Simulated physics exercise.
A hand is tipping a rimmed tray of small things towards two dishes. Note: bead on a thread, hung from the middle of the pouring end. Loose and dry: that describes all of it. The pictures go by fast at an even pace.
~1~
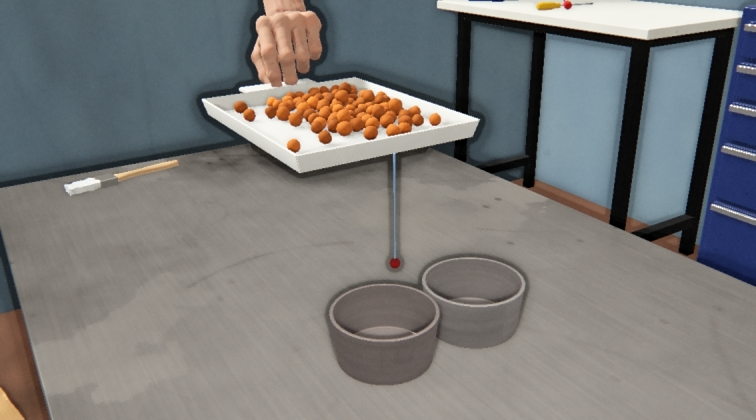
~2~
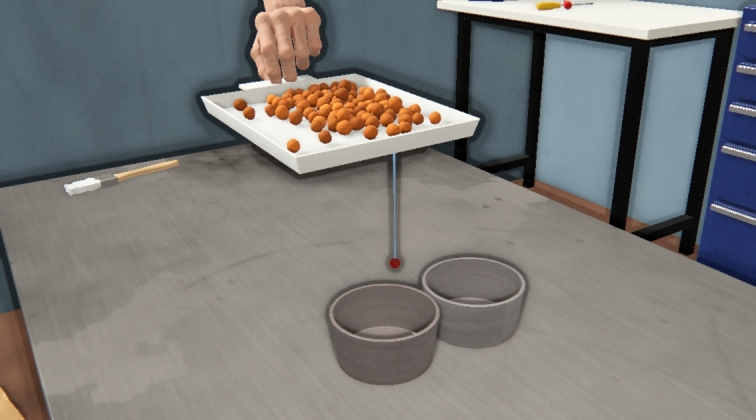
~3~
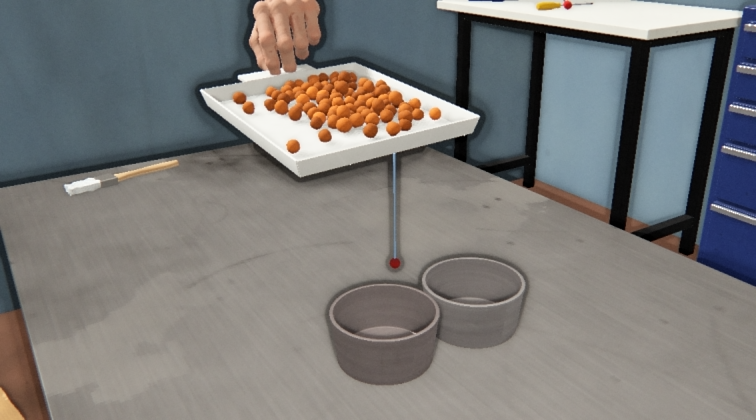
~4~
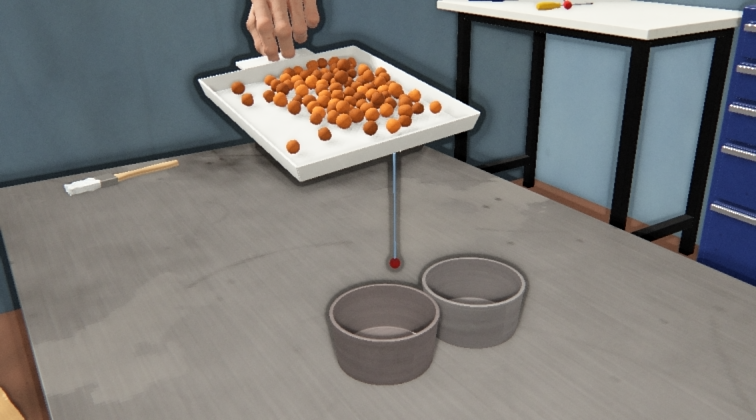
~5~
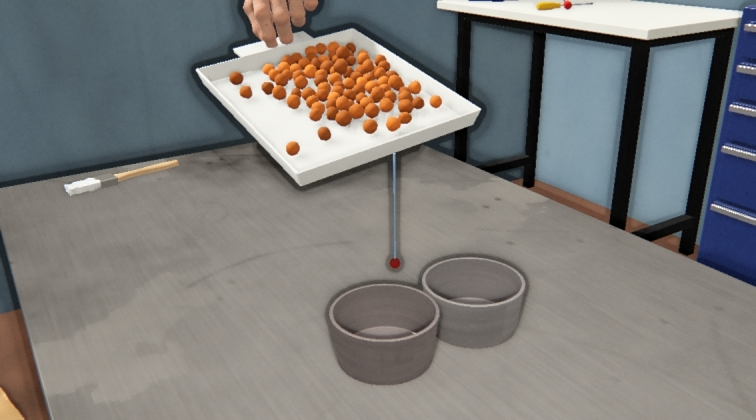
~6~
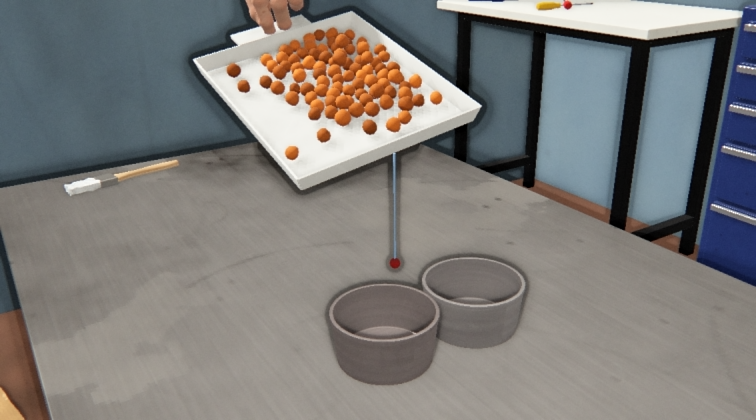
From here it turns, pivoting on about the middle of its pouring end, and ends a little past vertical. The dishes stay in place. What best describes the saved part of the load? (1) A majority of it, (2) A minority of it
Answer: 2.
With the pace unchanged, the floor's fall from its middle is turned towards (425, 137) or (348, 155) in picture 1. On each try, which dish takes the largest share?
Rightward dish on the first try, Leftward dish on the second.
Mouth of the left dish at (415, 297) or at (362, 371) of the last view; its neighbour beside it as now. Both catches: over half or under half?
Taking the tries in order: A minor share, followed by a minor share.
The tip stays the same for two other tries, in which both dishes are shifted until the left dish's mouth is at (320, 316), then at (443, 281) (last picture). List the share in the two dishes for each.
It comes to near 80 per cent the first time and near 0 per cent the second time.
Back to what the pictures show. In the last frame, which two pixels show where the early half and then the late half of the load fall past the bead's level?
Points: About (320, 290), then about (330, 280).
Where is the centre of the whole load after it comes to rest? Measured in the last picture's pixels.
The centre comes to rest near (354, 357).
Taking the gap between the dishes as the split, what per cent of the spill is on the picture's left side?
Around 90 percent of the pieces.
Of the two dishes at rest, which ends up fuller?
That one is the leftward one.
Shortly afterwards, tray tipped steeply; the bulk on the tray; a little in the left dish; a little outside both; a little in the air.
Next, tray tipped past a quarter turn; a little on the tray; near a quarter in the left dish; near half outside both; a little in the air.
Some moments later, tray tipped past a quarter turn; near a quarter in the left dish; near two thirds outside both.
In the end, tray tipped past a quarter turn; near a quarter in the left dish; none at all in the right dish; near two thirds outside both.
